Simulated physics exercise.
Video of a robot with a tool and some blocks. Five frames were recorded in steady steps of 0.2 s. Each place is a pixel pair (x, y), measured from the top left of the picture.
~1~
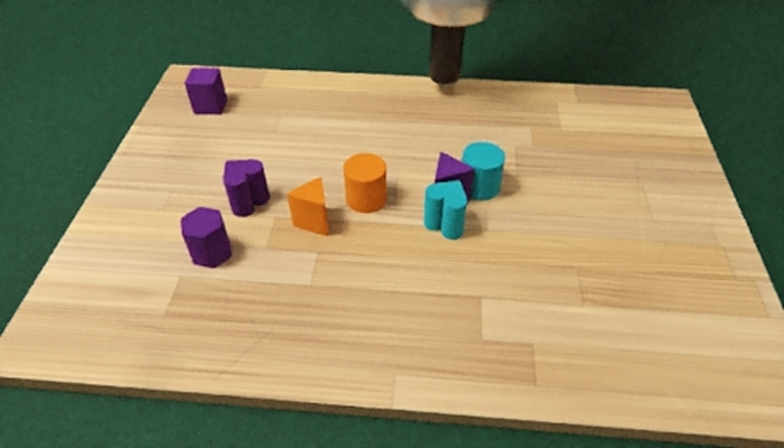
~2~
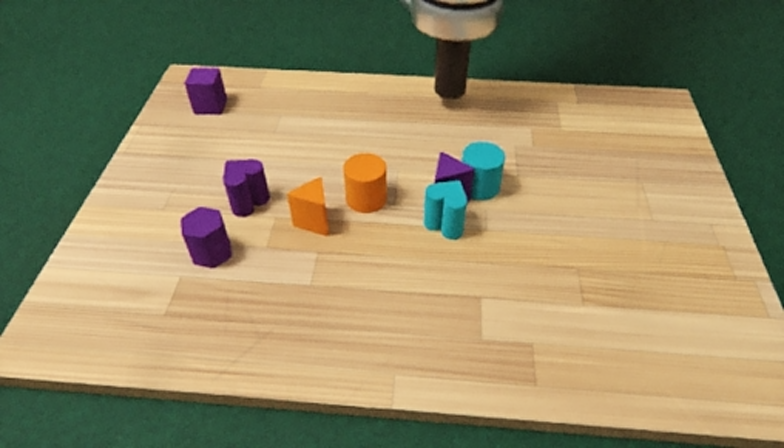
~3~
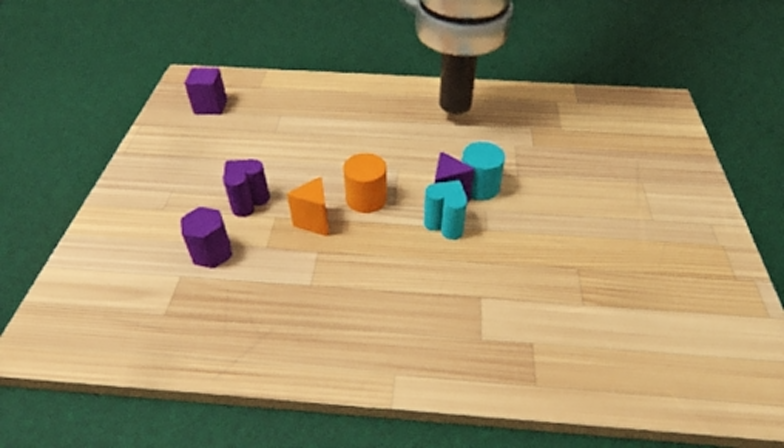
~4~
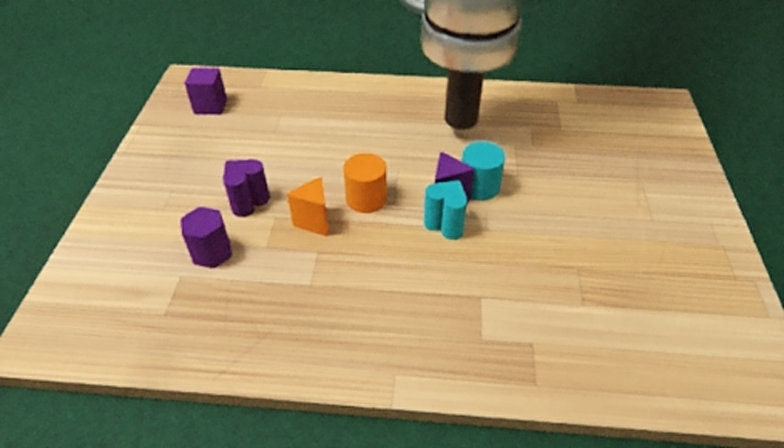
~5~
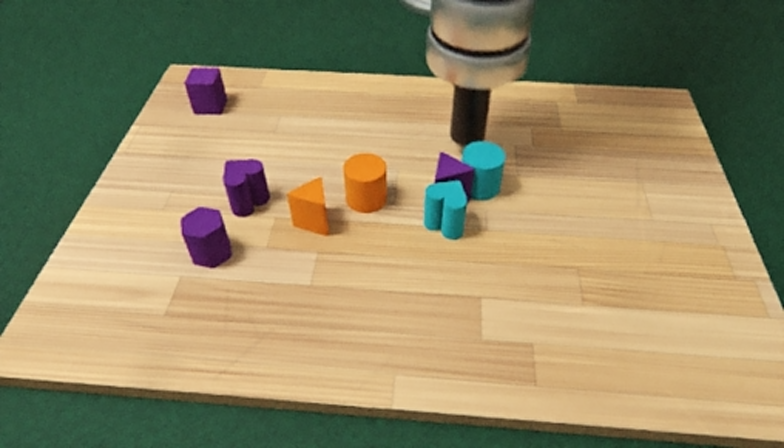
The video shows purple, orange and turquoise blocks lying still on a wooden board while a robot's dark-tipped tool moves steadily toward the viewer and slightly right, nearing the turquoise circular block and the purple triangle.
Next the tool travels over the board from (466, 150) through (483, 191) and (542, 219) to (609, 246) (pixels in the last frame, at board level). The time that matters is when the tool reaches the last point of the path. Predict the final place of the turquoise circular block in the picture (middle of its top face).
Put as a pixel place, it's (525, 210).
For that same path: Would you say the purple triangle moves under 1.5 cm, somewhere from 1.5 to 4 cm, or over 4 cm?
Travel: Within 1.5 cm.
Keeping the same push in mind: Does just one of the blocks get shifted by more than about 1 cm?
The answer is yes.
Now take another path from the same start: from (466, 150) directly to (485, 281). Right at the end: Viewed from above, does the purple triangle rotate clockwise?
Yes
The first path, step by step. One third of the way, tool (486, 178); purple triangle (450, 168), turned 20° clockwise; turquoise circular block (504, 187).
Two thirds of the way, tool (546, 205); purple triangle (450, 168), turned 20° clockwise; turquoise circular block (525, 210).
At the end, tool (615, 232); turquoise heart-shaped block not moved; purple triangle (450, 168), turned 20° clockwise; turquoise circular block (525, 210).
